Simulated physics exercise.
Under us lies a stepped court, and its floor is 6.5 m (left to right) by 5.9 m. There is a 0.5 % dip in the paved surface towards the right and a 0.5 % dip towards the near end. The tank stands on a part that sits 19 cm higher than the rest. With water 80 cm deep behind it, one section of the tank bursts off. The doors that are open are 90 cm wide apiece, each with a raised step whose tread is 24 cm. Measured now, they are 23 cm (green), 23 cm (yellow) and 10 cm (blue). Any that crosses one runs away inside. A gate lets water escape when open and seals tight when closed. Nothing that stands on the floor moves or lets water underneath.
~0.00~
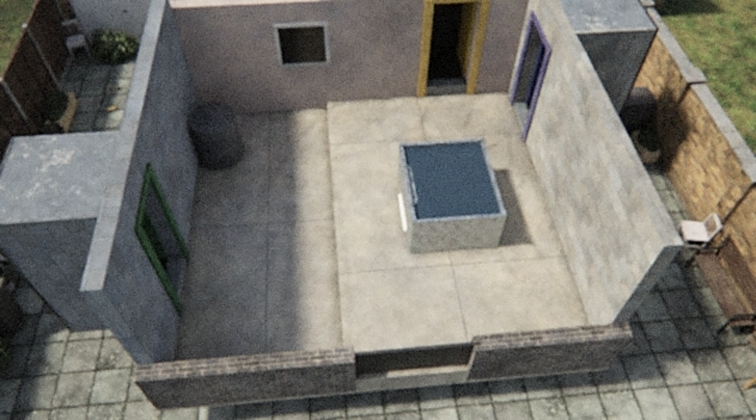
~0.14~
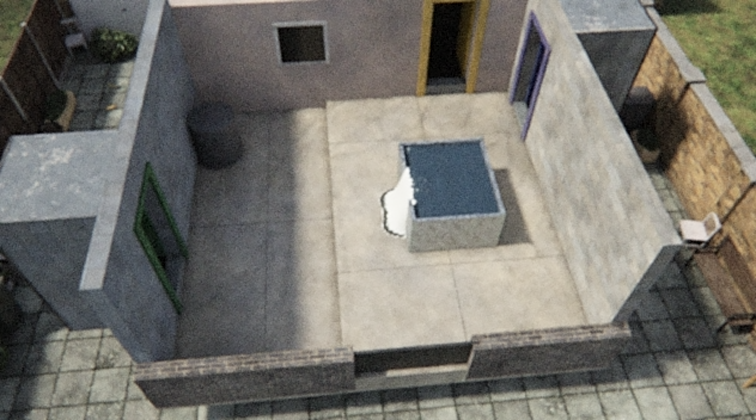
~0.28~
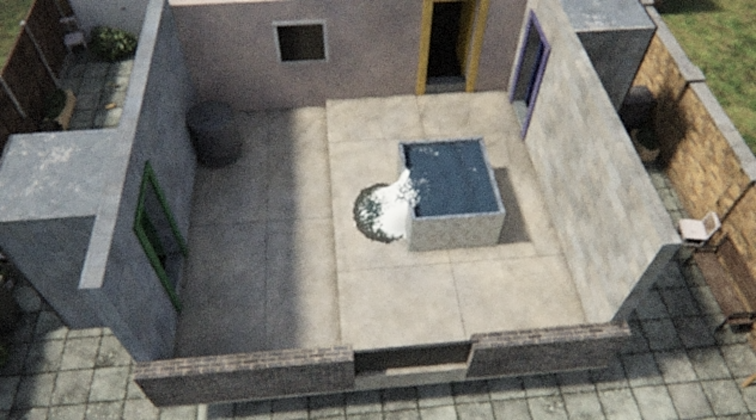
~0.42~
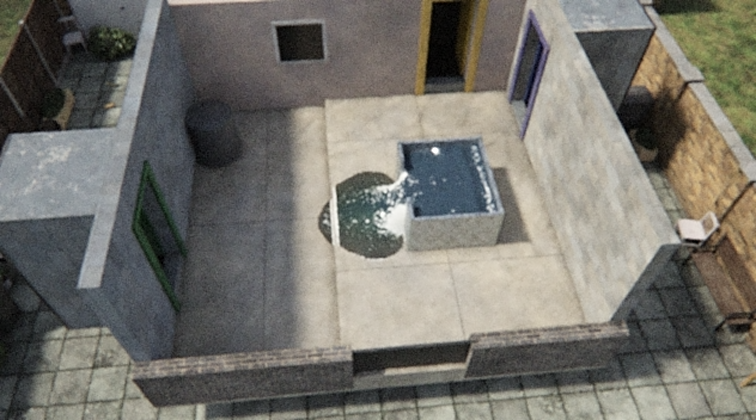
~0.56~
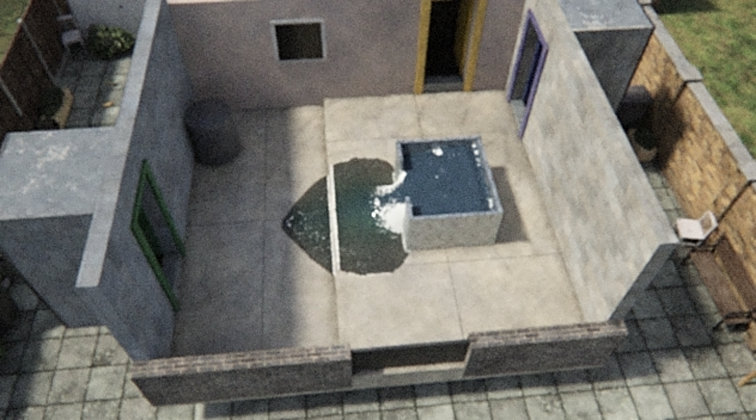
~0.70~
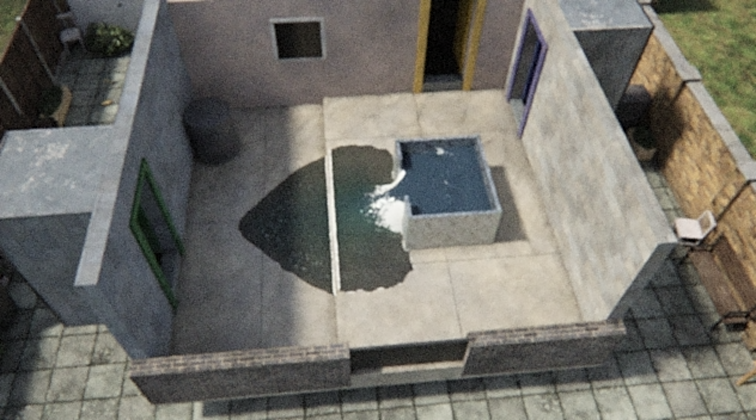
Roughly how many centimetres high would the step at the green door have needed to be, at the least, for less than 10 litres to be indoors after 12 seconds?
At least 18 cm or so.
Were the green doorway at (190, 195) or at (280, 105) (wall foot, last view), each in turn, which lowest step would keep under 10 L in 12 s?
In turn: Roughly 20 cm, roughly 10.5 cm.
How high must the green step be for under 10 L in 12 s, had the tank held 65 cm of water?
About 14.0 cm.
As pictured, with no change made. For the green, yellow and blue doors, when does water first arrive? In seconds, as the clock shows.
Green 1.2 s, yellow not within the 12 s, blue not in the 12 s.
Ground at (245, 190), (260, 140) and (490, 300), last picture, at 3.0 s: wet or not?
Taking the spots one by one: Swamped, swamped, untouched.
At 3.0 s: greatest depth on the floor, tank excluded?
About 24 cm at most.
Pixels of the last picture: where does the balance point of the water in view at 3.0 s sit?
Around (318, 227).
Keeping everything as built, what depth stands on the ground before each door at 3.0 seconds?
Reading in centimetres: Green = 14, yellow = 0, blue = 0.
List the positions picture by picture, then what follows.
The first frame shows the tank at (450, 181) is whole and still, 80 cm deep; the green door at (167, 250) is dry.
In the second frame, the front is at (390, 231), 0.3 m from the gap at (407, 201); 0.3 m2 of floor is wet, 80 cm left at the back.
In the third frame, the gap is at (406, 202), the front 0.9 m out at (357, 213); the back of the tank holds 77 cm.
In the fourth frame, the gap is at (405, 202), the front 1.5 m out at (323, 227); the back of the tank holds 70 cm.
In the fifth frame, the gap is at (404, 201), the front 2.1 m out at (288, 231); the back of the tank holds 68 cm.
In the sixth frame, the gap is at (403, 200), the front 2.8 m out at (246, 232); the back of the tank holds 65 cm; the green door at (162, 245), 4.0 m from the gap, is still 1.4 m from the nearest water.
After 1.4 s water covers 40 % of the floor, deepest (37 cm) near (397, 213); 20 cm at the green door, 0 litres in over its 23 cm step.
After 3.0 s water covers 50 % of the floor, deepest (24 cm) near (167, 381); 14 cm at the green door, 0 litres in over its 23 cm step.
After 12.0 s water covers 45 % of the floor, deepest (16 cm) near (175, 316); 10 cm at the green door, 0 litres in over its 23 cm step.
At the green door as built, the water arrived by 1.2 s and peaked near 24 cm at 1.8 s.
Run again over the same 12 s with other heights there, 21 litres in over 16 cm, 1 litre over 22 cm. The limit of 10 litres is kept from about 18 cm up.
